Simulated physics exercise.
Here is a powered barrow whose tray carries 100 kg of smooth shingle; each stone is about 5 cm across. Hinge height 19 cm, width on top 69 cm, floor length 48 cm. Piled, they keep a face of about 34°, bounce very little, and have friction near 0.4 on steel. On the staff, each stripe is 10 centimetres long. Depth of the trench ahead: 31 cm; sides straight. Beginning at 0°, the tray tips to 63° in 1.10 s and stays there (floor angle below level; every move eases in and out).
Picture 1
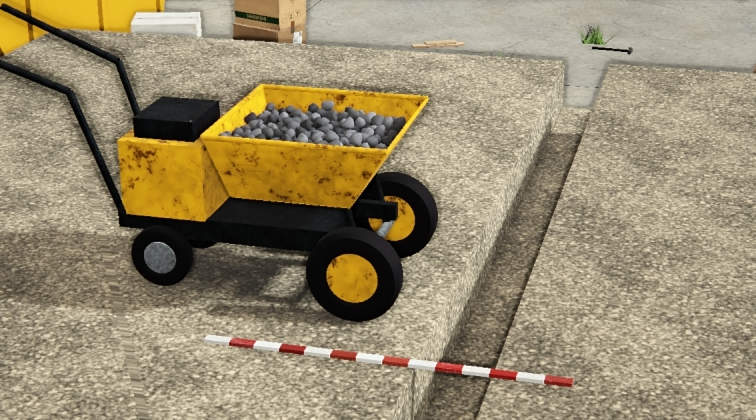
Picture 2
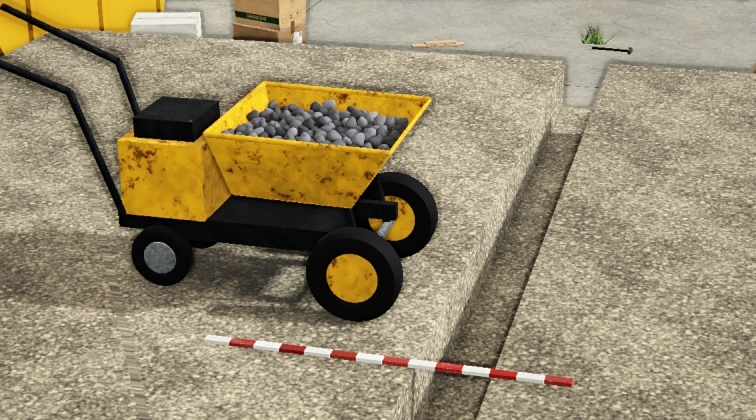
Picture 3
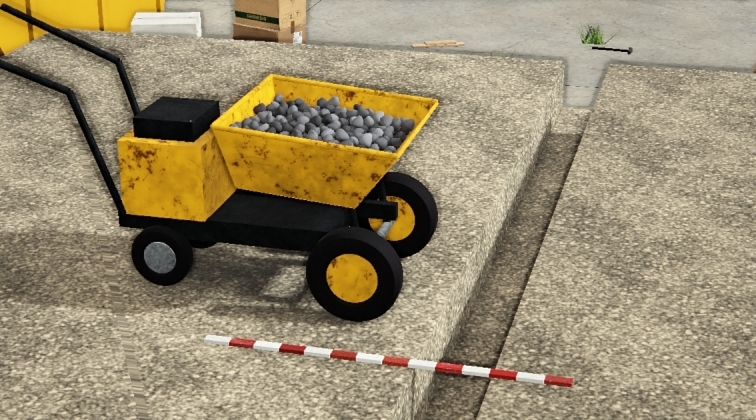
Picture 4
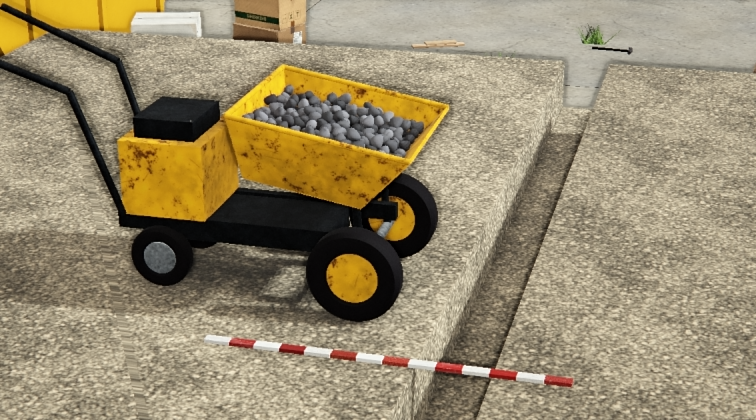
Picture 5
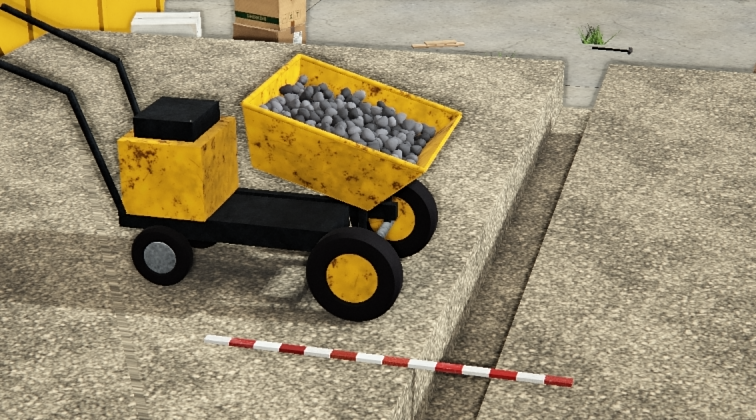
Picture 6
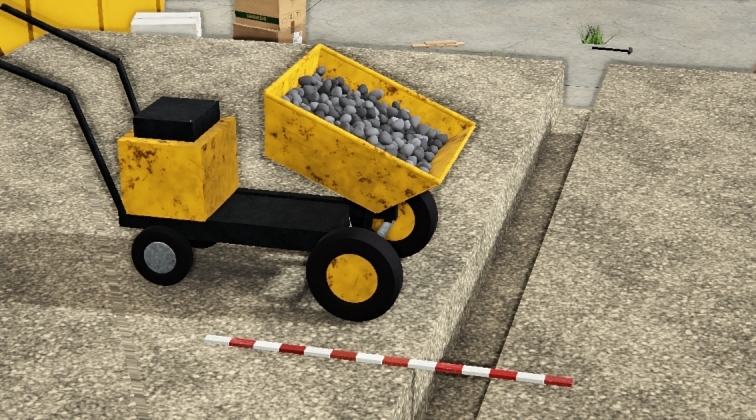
A yellow tray of smooth grey stones on a powered barrow tilting steadily forward to the right, beside a narrow trench.
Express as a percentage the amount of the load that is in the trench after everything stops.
The amount is close to 29 per cent of the load.
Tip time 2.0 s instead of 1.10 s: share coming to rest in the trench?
I'd put it at roughly 35 per cent.
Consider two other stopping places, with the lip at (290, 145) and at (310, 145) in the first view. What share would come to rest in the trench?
70 % and 80 %.
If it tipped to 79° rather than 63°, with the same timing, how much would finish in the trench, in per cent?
About 20%.
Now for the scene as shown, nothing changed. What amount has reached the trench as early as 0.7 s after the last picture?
5 per cent, give or take.
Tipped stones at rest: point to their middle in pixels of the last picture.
Somewhere around (554, 299) in the last picture.
Then, 0.4 s after the last picture the floor is at 53°, 100 % in the tray; the foremost stones are at (480, 203).
Then, 0.7 s after the last picture the floor is at 63°, 75 % in the tray, 3 % in the trench, 22 % past the trench; the foremost stones are at (591, 311).
Then, 1.1 s after the last picture the floor is at 63°, 43 % in the tray, 3 % in the trench, 54 % past the trench; the foremost stones are at (693, 310).
Then, 3.0 s after the last picture the floor is at 63°, 13 % in the tray, 29 % in the trench, 58 % past the trench; the foremost stones are past the picture's edge.
